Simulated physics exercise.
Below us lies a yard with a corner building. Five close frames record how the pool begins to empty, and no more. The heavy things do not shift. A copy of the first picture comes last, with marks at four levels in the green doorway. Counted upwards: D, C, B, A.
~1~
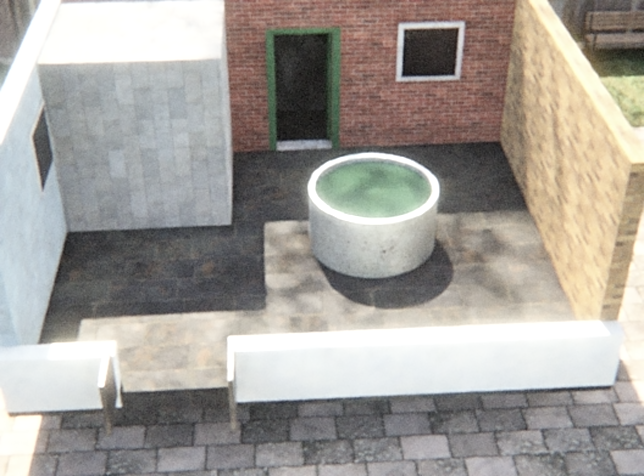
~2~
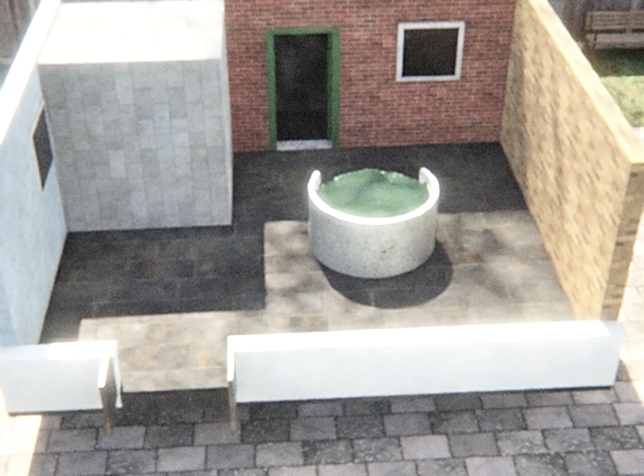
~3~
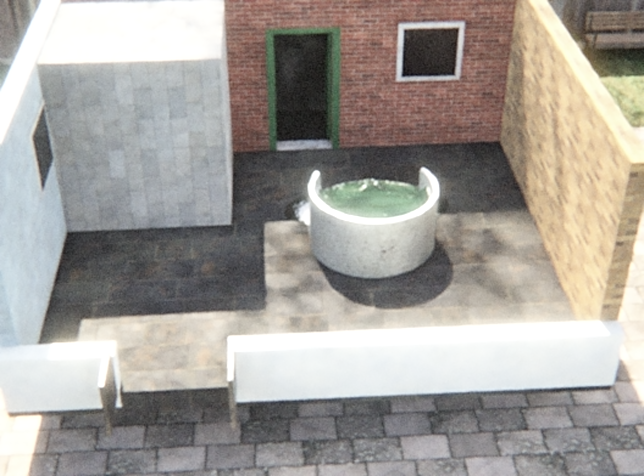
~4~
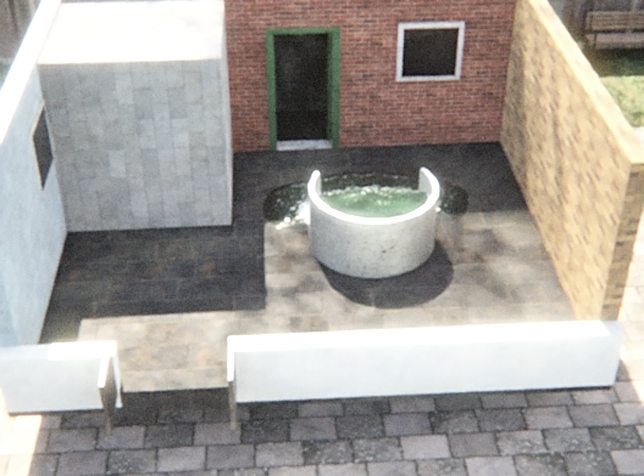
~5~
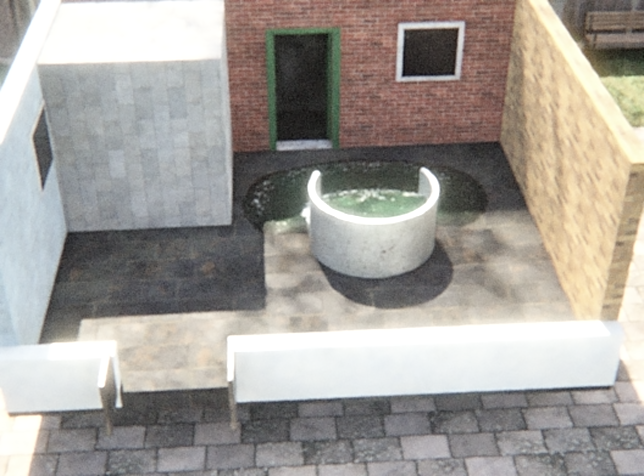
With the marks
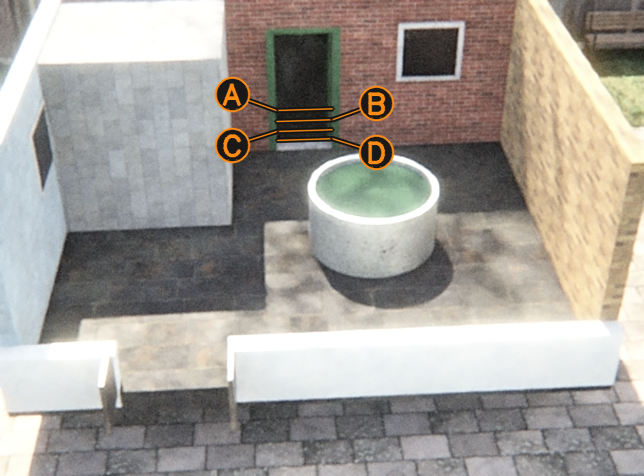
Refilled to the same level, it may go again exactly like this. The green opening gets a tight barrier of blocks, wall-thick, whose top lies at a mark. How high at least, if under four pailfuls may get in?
Use height C.
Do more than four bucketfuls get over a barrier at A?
No.
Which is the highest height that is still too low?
It is D.
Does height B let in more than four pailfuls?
No.
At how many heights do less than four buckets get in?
Three.
On the marked copy, A at (304, 109); B at (304, 120); C at (304, 130); D at (304, 139); from the bottom up D, C, B, A.
Choosing A, nothing gets over.
Choosing B, nothing gets over.
Choosing C, a splash gets over, under a bucket.
Choosing D, about 11 bucketfuls get in.
